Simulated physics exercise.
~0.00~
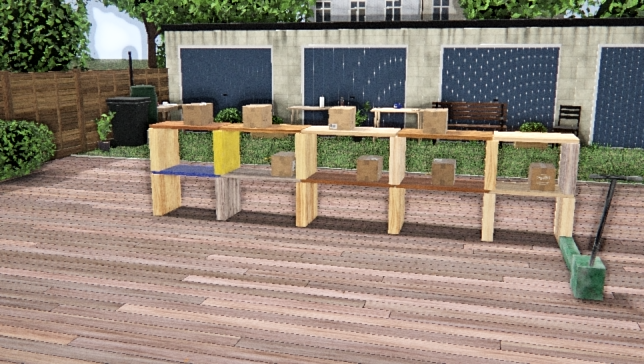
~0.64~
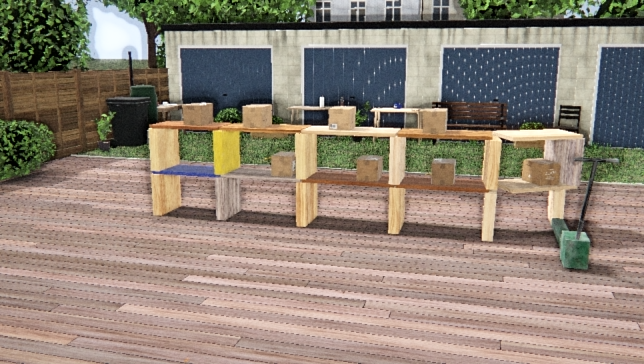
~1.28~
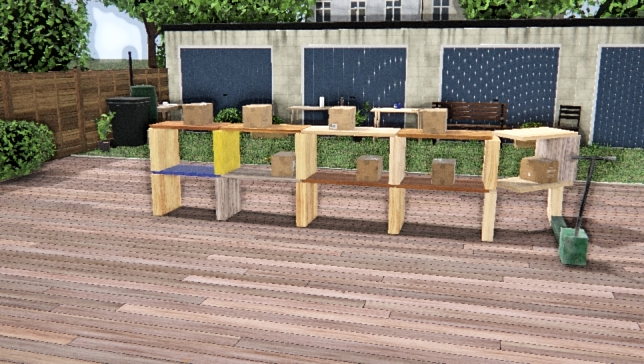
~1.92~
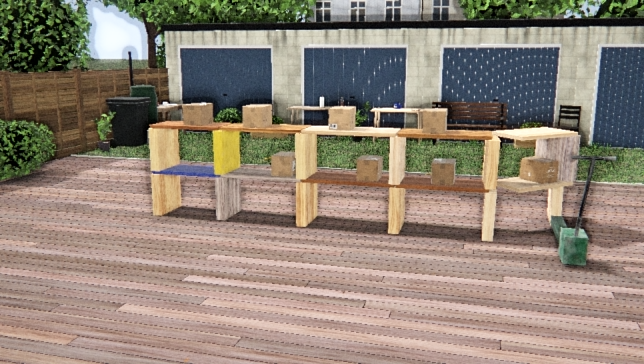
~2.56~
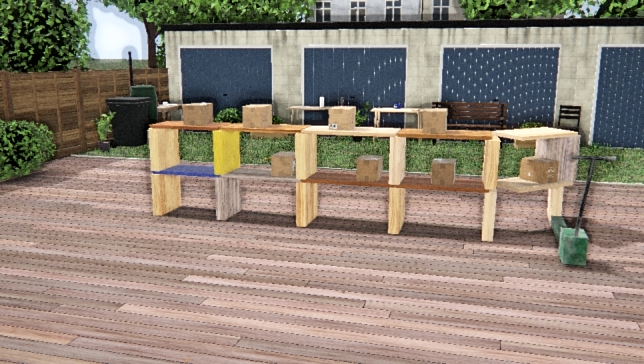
Green jack nudging the right end of a two-tier board shelf loaded with cartons, skewing the end upright, everything left standing.
